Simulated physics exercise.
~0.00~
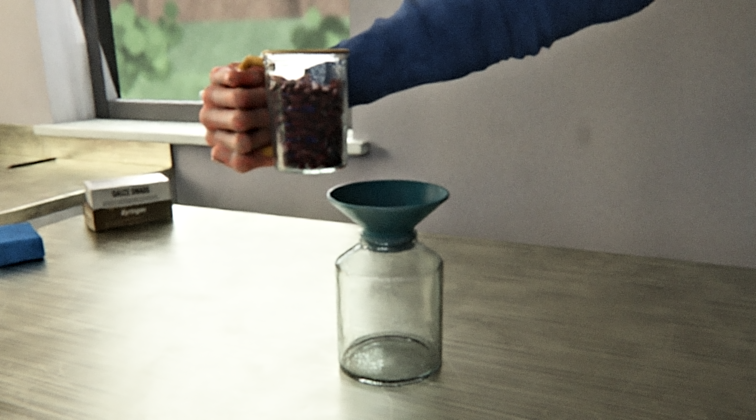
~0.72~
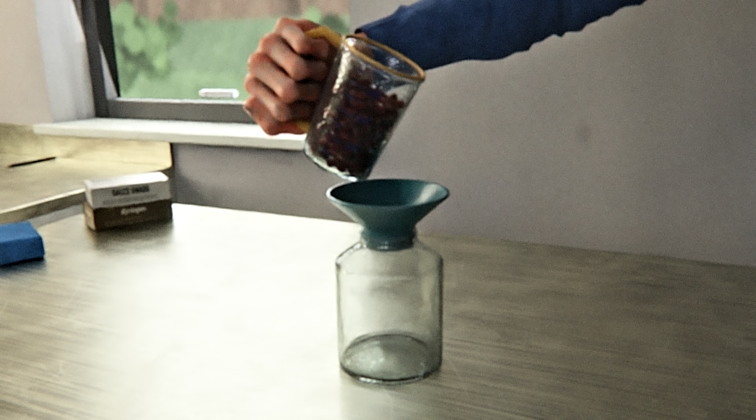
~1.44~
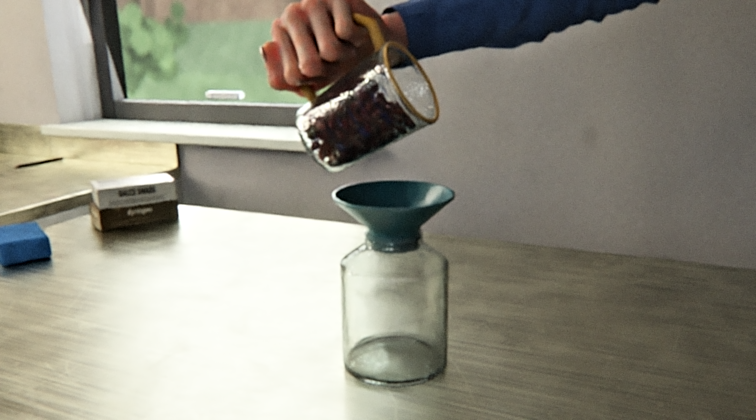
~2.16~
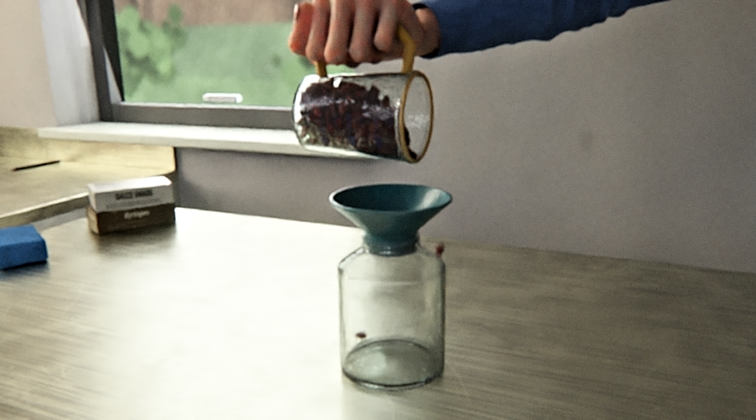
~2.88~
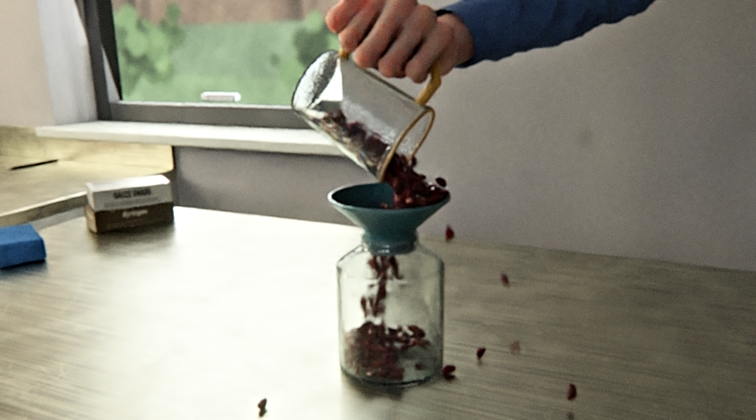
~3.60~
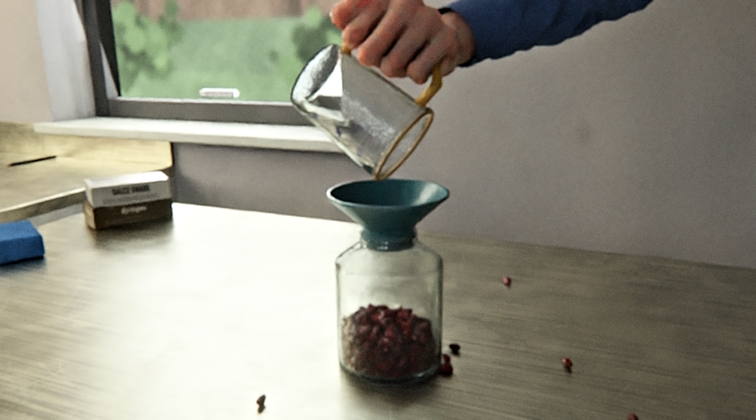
In this clip, a hand tips a clear measuring cup of dark red beans over a teal funnel set in a glass jar on a table. The beans pour through until the cup is empty, most settling in the jar while a few scatter across the tabletop.
